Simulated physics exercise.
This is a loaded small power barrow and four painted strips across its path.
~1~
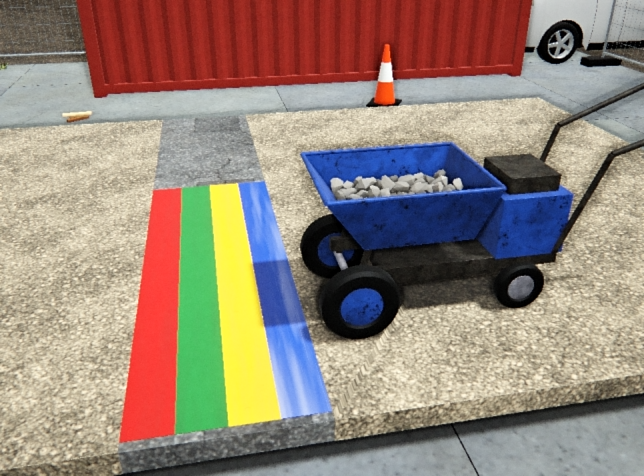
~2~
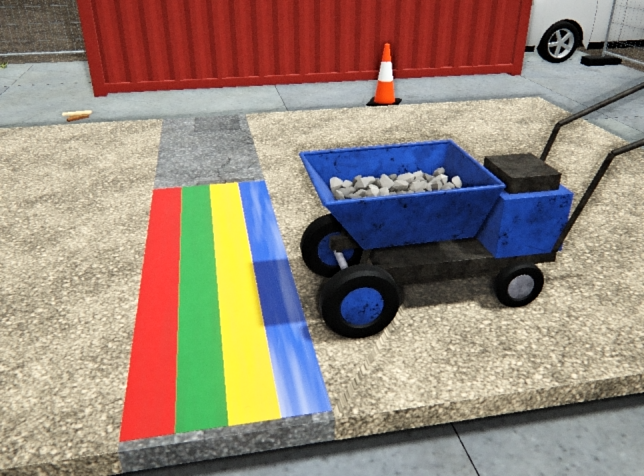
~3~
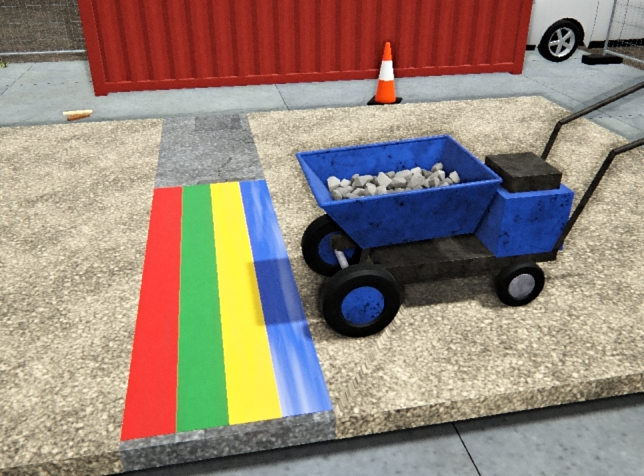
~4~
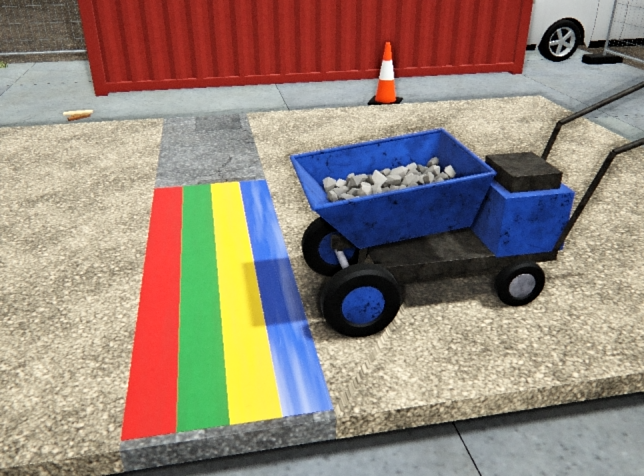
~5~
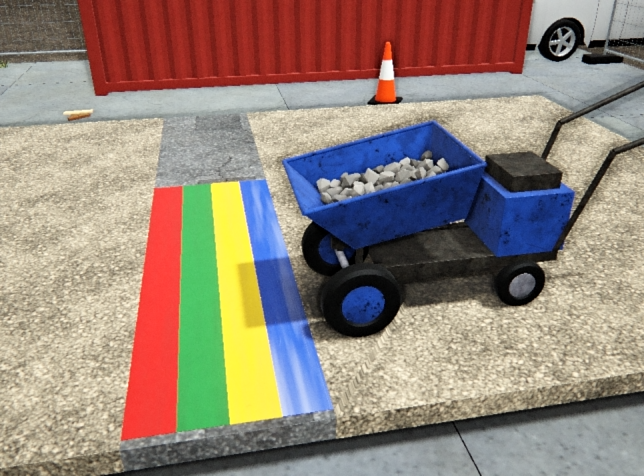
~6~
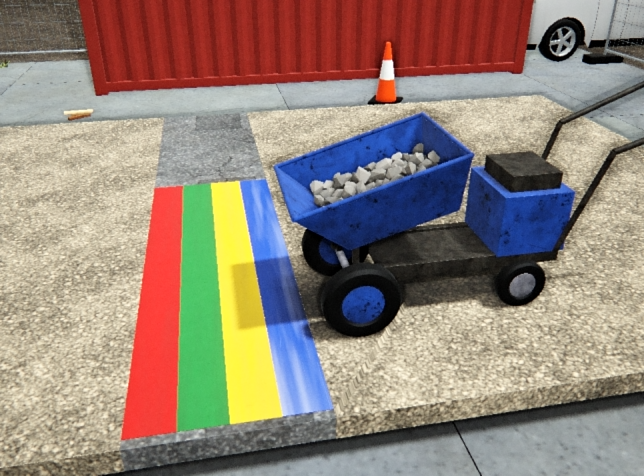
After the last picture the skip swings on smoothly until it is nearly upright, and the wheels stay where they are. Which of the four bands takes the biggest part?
Most lies over the green band.
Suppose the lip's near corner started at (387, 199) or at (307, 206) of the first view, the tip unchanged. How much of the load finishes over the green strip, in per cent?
In turn 20 and 40 in a hundred.
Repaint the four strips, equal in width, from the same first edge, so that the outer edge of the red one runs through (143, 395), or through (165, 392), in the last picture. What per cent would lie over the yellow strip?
First some 10, then 0 per cent.
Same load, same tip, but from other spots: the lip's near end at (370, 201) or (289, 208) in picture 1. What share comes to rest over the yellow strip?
About 40 and 0 per cent.
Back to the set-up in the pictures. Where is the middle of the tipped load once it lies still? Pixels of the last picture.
At about (188, 317).
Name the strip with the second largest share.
Next in line is the red one.
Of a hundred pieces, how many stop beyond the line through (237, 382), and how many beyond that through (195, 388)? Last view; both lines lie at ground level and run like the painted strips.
Near 80 % and 50 %.
Shortly afterwards, skip tipped steeply; the whole lot in the skip.
Next, skip tipped right over; the bulk in the skip; a little over the yellow strip; a little over the green strip.
Some moments later, skip tipped right over; a little in the skip; a little over the yellow strip; near a third over the green strip; near a quarter over the red strip; a little off the paint.
In the end, skip tipped right over; a little in the skip; none at all over the blue strip; near a quarter over the yellow strip; near a third over the green strip; near a quarter over the red strip; a little off the paint.
